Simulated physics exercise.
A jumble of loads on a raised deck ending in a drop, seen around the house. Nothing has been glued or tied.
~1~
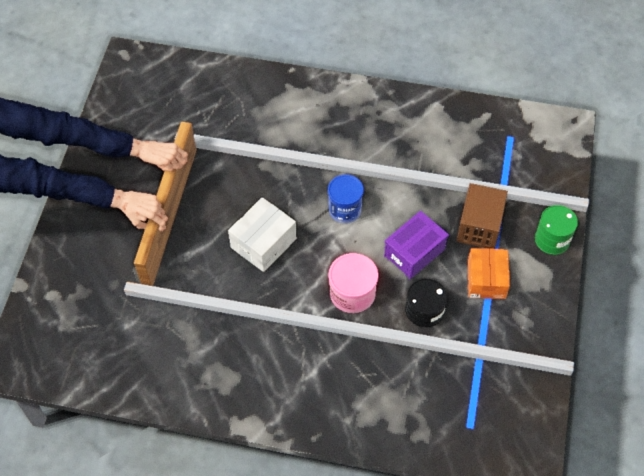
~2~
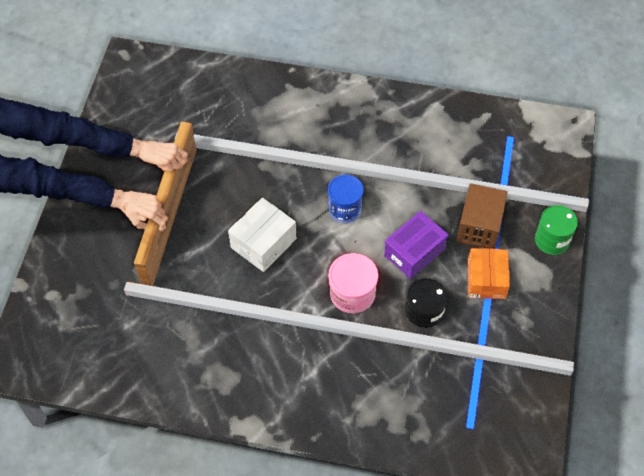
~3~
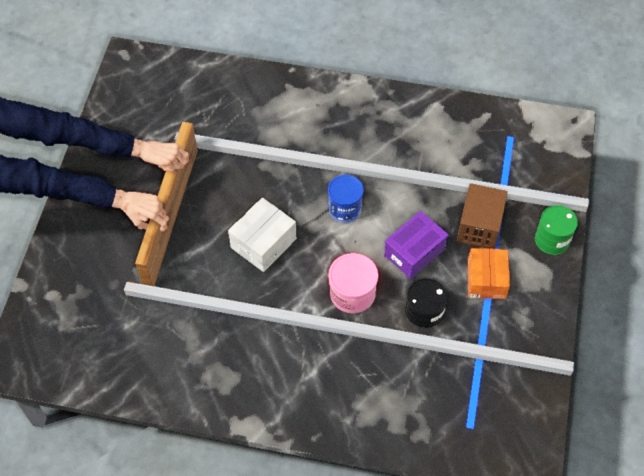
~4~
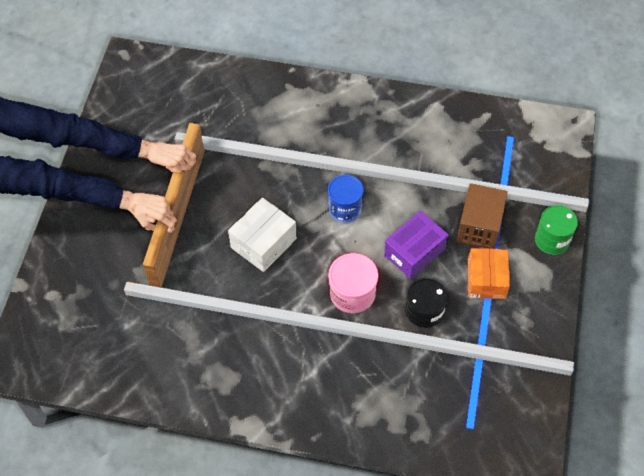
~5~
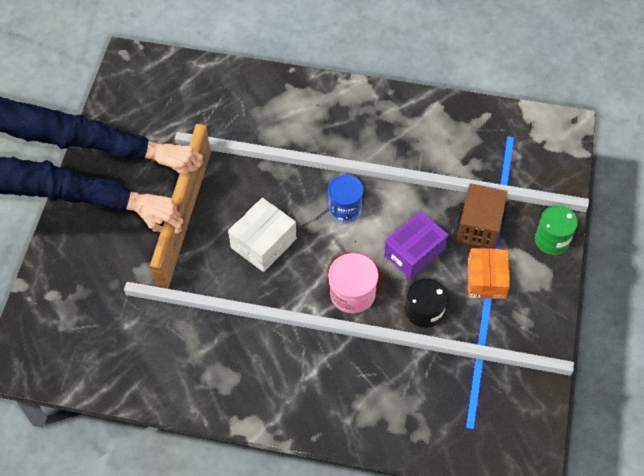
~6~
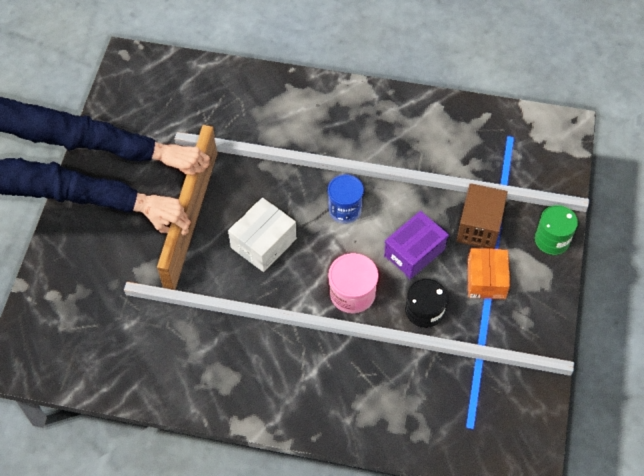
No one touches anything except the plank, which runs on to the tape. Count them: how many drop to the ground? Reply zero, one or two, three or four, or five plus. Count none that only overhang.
One or two.
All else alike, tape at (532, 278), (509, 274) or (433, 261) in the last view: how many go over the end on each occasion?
In order: 5, 2 and 0.
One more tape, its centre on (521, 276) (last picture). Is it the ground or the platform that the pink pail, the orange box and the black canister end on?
The pink pail keeps its spot, while the orange box goes down and the black canister goes down.
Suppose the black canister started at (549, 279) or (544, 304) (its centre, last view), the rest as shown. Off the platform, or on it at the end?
Observed in order: Try one, it does not remain; try two, it does not remain.
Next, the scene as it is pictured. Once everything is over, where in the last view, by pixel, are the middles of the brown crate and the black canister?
Looks like one lands around (552, 220), and the other around (553, 331).
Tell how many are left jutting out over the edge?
Things overhanging at the end: 0.
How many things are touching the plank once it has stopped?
It is in contact with 3.
A little later, none off yet; green canister at rest near (556, 230); orange box at rest near (488, 274); brown crate at rest near (482, 216).
When it is over, the number that fall off is one or two; down, orange box and green canister.
